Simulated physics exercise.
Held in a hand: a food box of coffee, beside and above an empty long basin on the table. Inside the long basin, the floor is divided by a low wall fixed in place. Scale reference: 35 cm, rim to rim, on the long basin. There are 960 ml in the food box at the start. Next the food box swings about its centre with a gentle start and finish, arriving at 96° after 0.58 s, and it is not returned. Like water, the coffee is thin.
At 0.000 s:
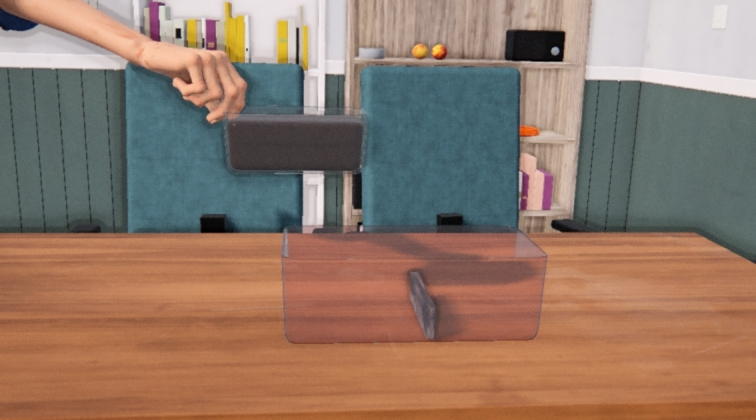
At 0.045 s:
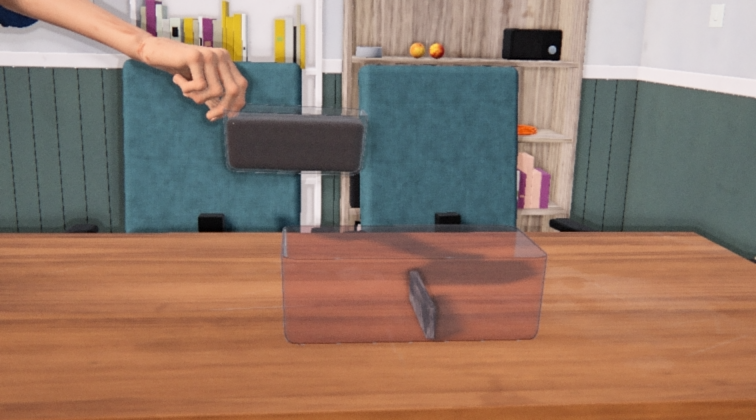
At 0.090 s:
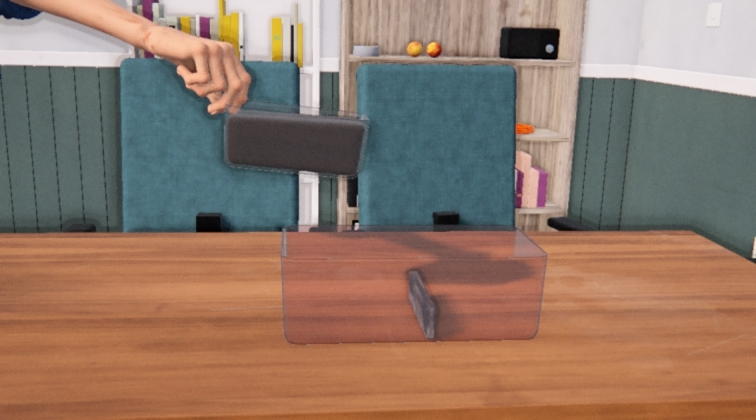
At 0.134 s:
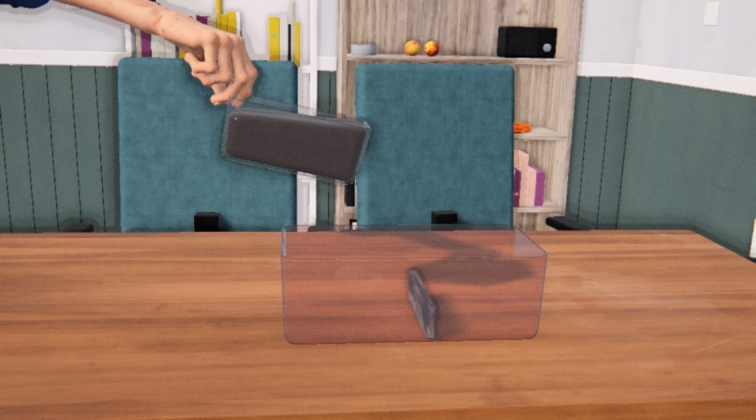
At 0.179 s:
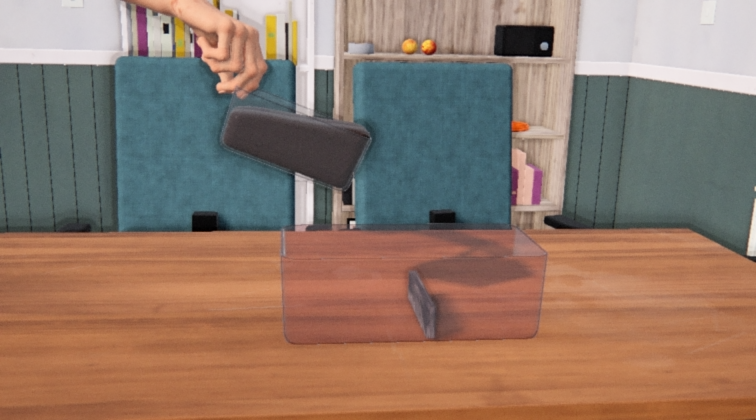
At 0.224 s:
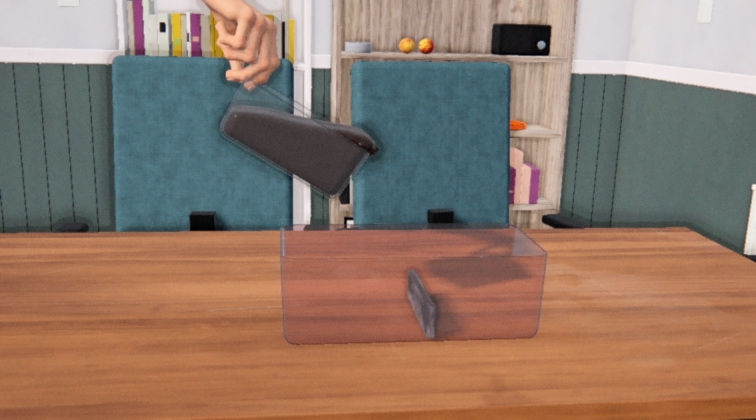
A hand reaching in from the upper left holds a small clear box of dark coffee above a wooden table, seen from the front in a room with green-panelled walls. Below and to the right sits a long, clear, empty basin with a dark upright piece inside, before two teal chairs and shelves. The hand steadily tilts the box, lowering its right end, while the view drifts slightly.
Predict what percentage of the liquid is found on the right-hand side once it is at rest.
About 18 % is on the right.
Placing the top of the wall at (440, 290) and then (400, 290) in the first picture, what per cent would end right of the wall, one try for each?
Some 10 in a hundred, then some 55 in a hundred.
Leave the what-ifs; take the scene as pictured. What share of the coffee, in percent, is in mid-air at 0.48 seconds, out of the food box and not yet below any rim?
About 40 per cent.
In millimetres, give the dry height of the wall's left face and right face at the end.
Roughly 20 mm on the left side and roughly 38 mm on the right.
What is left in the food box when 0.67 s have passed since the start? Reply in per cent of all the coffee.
3 per cent or thereabouts.
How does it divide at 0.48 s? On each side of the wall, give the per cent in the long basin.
Left roughly 32, right roughly 6.
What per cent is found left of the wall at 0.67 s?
I'd say near 76 percent.
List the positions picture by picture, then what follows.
In the first frame, it leans 0°; its right rim is at (364, 113); the coffee meets the walls at (229, 118) and (362, 120); the long basin's rim runs from (284, 243) to (532, 242); the wall's top is at (422, 290).
In the second frame, it leans 1°; its right rim is at (365, 114); the coffee meets the walls at (228, 117) and (362, 121).
In the third frame, it leans 6°; its right rim is at (366, 119); the coffee meets the walls at (229, 115) and (363, 122).
In the fourth frame, it leans 12°; its right rim is at (367, 127); the coffee meets the walls at (231, 112) and (366, 125).
In the fifth frame, it leans 21°; its right rim is at (368, 137); the coffee meets the walls at (231, 111) and (366, 131); 2 per cent is over the edge.
In the sixth frame, it leans 31°; its right rim is at (366, 150); the coffee meets the walls at (230, 111) and (358, 138); 7 per cent is over the edge.
After 0.48 s the tilt is 89° and 20 per cent is still to pour, 33 is left of the wall and 6 right of it.
After 0.67 s the tilt is 96° and 3 per cent is still to pour, 77 is left of the wall and 14 right of it.
After 0.87 s the tilt is 96° and 1 per cent is still to pour, 75 is left of the wall and 17 right of it.
After 1.08 s the tilt is 96° and 0 per cent is still to pour, 76 is left of the wall and 18 right of it.
In the end 77 per cent lies left of the wall, 18 right of it and 6 outside.
